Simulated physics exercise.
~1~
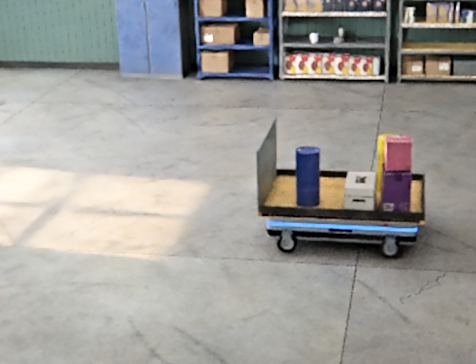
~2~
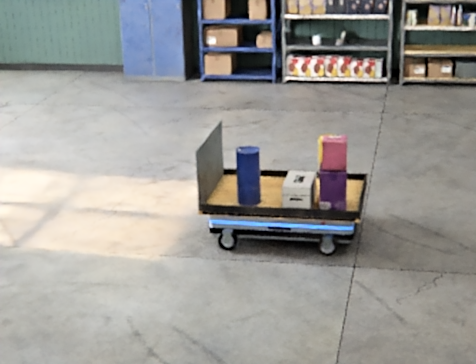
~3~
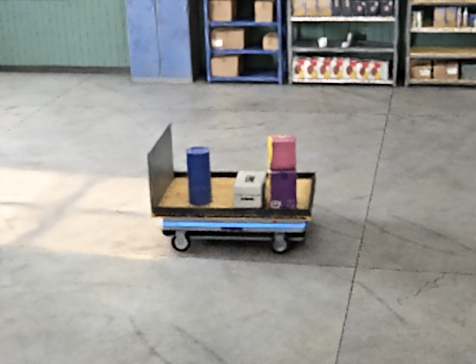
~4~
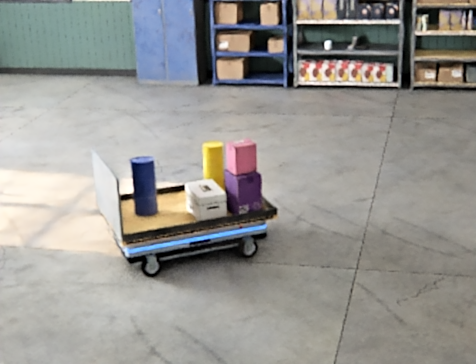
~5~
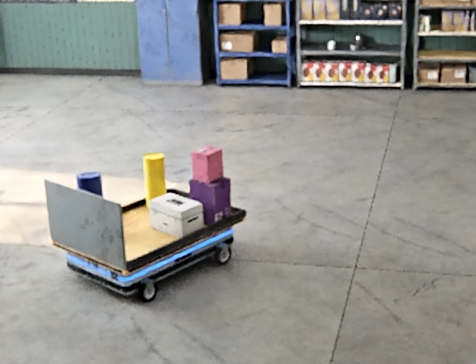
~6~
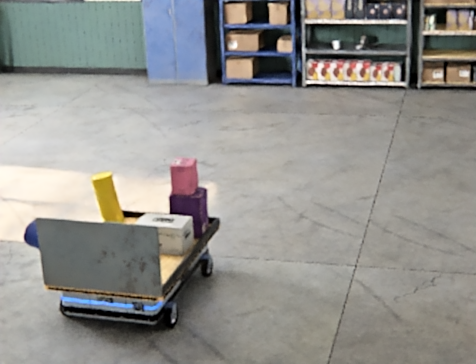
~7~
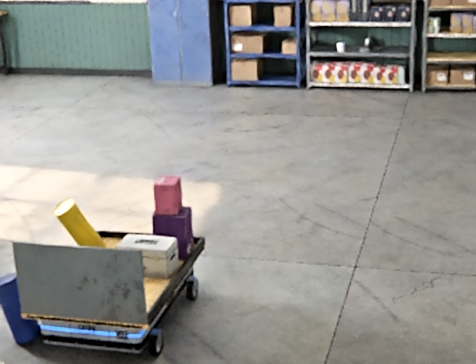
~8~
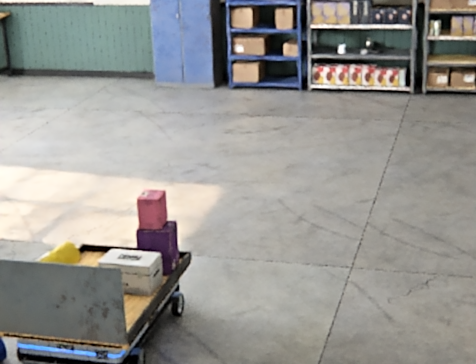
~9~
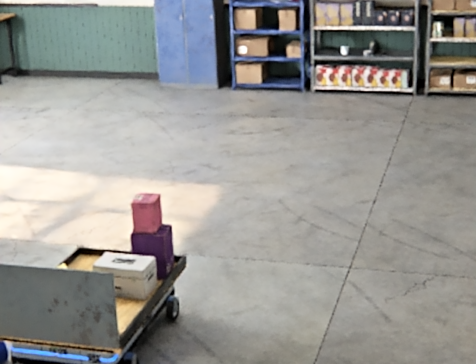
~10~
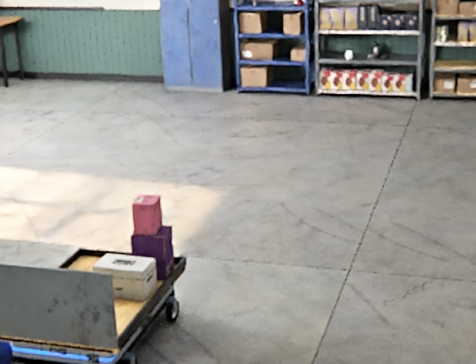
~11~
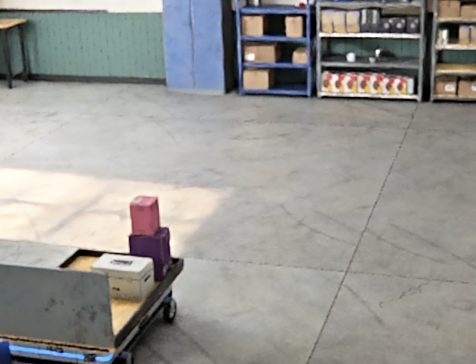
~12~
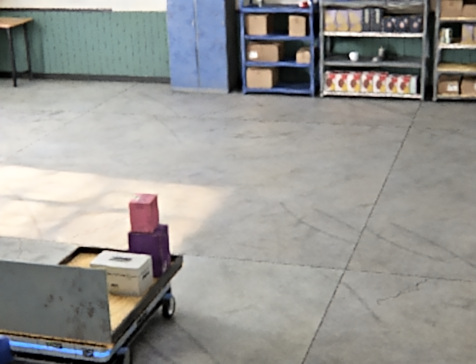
A flat cart with a grey board at one end rolls left across a grey concrete floor, seen from slightly above, with blue and grey shelves behind. On its deck stand a blue cylinder, a white box, a yellow canister and a pink box stacked on a purple one. The cart swings round towards the viewer, and the blue cylinder tips over the side and falls off. The yellow canister leans, then topples and drops from sight behind the board. The cart stops at the lower left, with the white, pink and purple boxes still upright aboard.
